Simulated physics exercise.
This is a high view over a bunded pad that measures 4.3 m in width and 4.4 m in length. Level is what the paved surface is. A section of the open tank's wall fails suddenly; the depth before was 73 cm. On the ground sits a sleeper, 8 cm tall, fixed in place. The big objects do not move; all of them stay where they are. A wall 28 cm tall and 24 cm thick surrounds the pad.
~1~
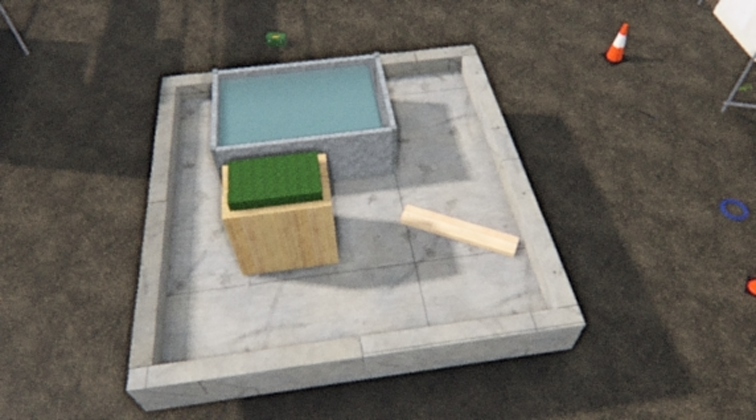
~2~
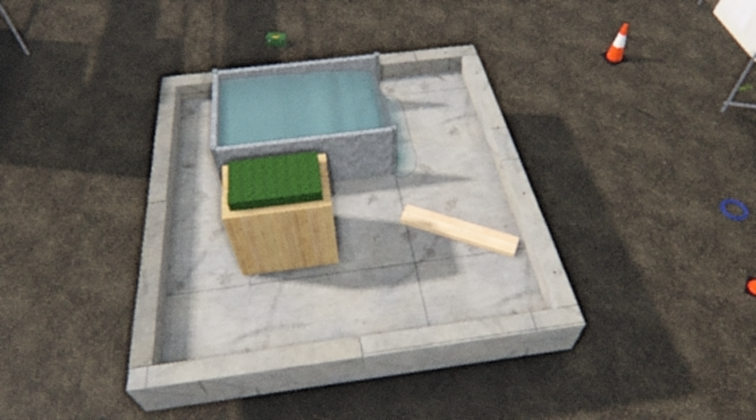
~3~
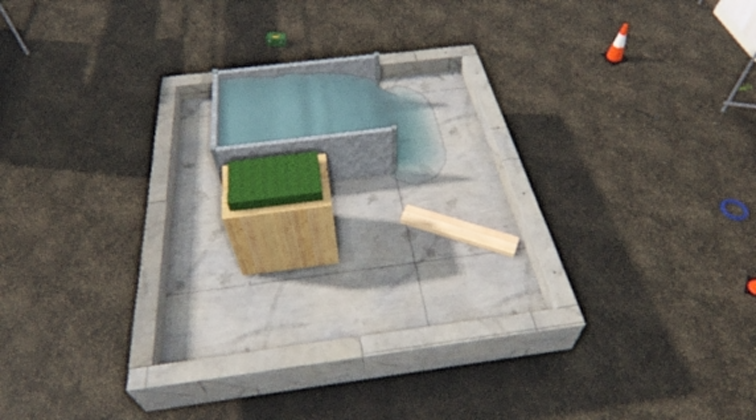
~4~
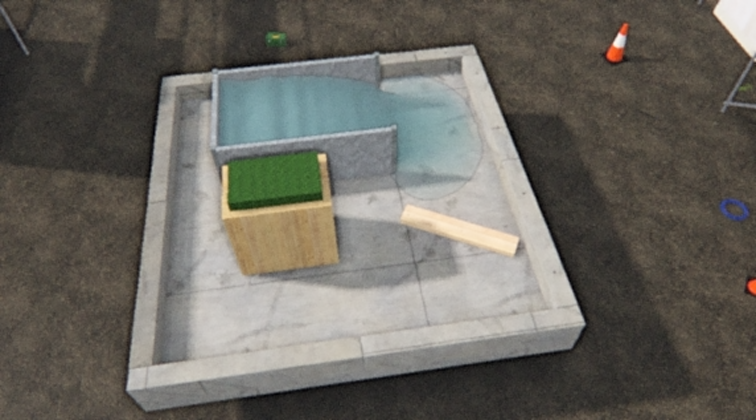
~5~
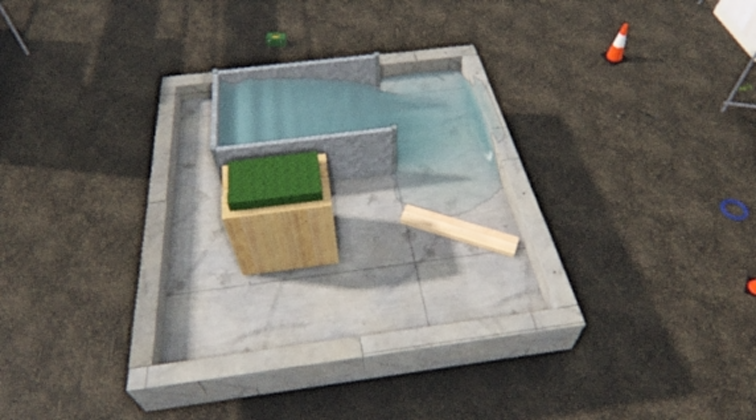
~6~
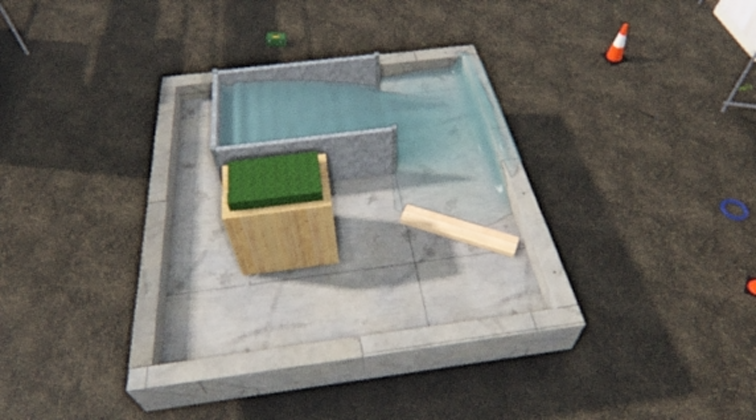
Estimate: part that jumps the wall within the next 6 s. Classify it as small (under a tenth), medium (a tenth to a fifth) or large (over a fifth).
Medium.
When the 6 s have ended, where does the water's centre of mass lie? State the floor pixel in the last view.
The water's centre is around (325, 204).
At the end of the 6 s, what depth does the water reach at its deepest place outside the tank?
Roughly 24 cm.
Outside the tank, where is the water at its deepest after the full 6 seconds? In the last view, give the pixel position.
Roughly pixel (180, 356).
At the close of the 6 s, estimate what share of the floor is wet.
Covered: Roughly 100 %.
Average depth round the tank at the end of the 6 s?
10 cm or so.
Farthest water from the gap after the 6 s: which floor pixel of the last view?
Point: Roughly (162, 374).
A moment later water covers 25 % of the floor and is deepest (55 cm) near (453, 74); 1 % is over the wall.
Soon after water covers 30 % of the floor and is deepest (52 cm) near (453, 74); 4 % is over the wall.
Next water covers 50 % of the floor and is deepest (37 cm) near (453, 74); 14 % is over the wall.
Later on water covers 75 % of the floor and is deepest (30 cm) near (184, 103); 16 % is over the wall.
At the end water covers 80 % of the floor and is deepest (24 cm) near (180, 356); 16 % is over the wall.
